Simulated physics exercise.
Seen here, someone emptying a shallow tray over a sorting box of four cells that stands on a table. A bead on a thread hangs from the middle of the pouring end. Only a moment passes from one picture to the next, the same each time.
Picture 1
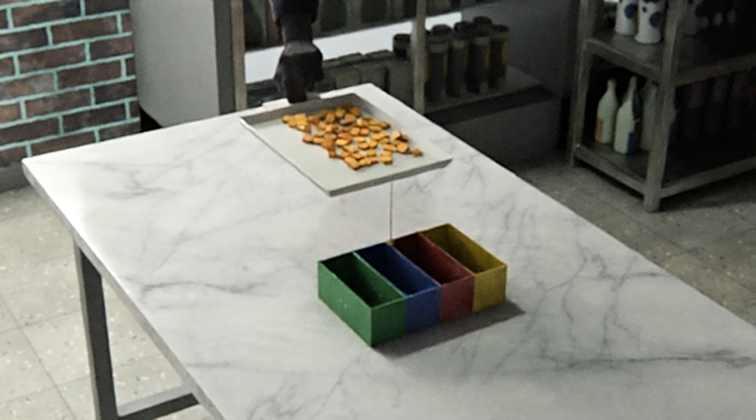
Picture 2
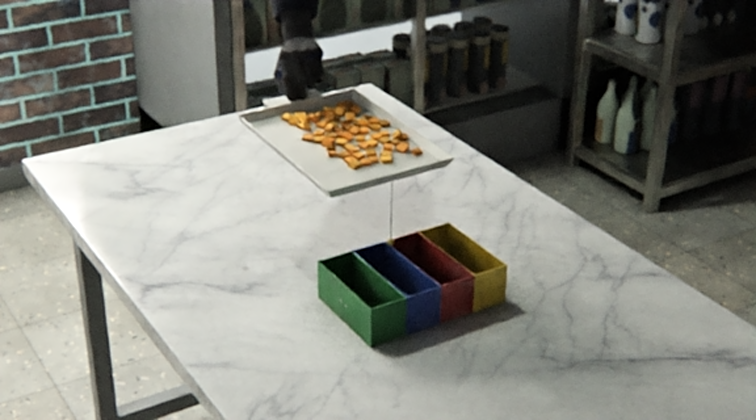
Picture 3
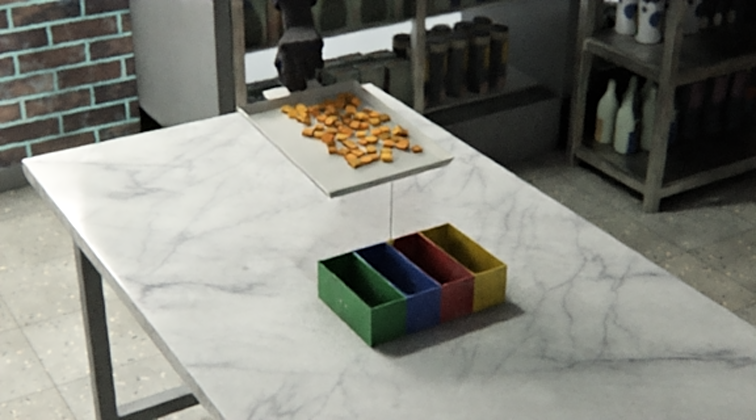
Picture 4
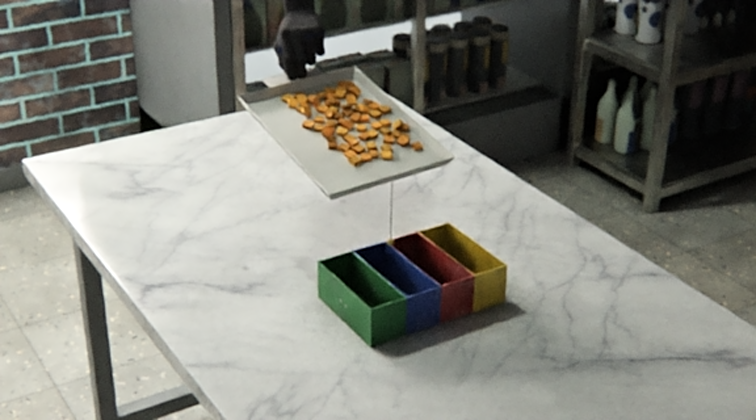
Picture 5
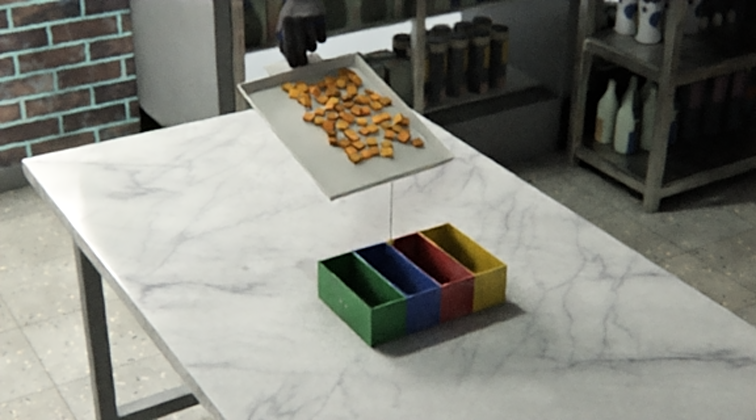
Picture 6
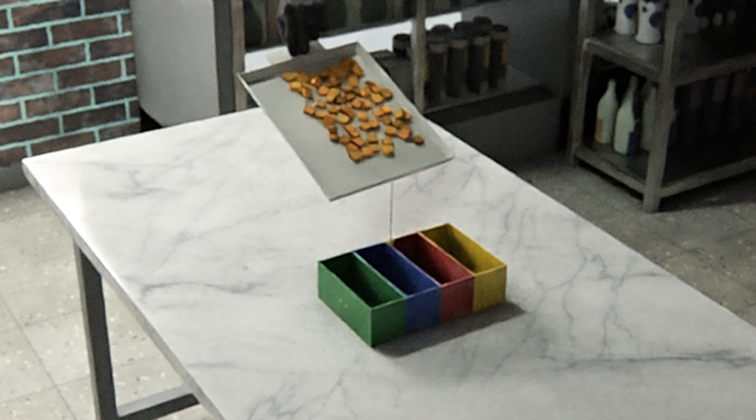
At first, a dark hand holds the far end of a shallow tray of small orange crackers above a box with green, blue, red and yellow cells on a marble table. Then the hand raises that end, gradually tilting the tray toward its near left corner while the box stays still.
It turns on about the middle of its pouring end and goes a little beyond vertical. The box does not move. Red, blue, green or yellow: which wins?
The green cell gets the most.
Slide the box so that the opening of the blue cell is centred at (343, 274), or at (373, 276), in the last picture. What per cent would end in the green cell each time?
Near 10 % and 40 %.
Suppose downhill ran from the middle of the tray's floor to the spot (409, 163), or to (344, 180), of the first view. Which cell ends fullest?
In turn: The yellow cell; that green cell.
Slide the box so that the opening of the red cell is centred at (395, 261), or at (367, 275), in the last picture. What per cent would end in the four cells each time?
About 90 and 90 per cent.
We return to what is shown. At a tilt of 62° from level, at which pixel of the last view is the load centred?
Around (371, 188).
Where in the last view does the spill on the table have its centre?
Close to (324, 347).
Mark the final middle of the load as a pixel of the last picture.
Around (375, 314).
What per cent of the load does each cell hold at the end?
Green cell: 40 %, blue cell: 30 %, red cell: 10 %, yellow cell: 0 %.
Soon, tray tipped steeply; about two thirds on the tray; a stray few in the green cell; a stray few in the blue cell; about a quarter falling or outside the box.
A while on, tray tipped right over; about a third in the green cell; about a quarter in the blue cell; a small part in the red cell; about a quarter falling or outside the box.
Towards the end, tray tipped past a quarter turn; about half in the green cell; about a quarter in the blue cell; a small part in the red cell; about a quarter falling or outside the box.
Finally, tray tipped past a quarter turn; about half in the green cell; about a quarter in the blue cell; a small part in the red cell; none in the yellow cell; about a quarter outside the box.
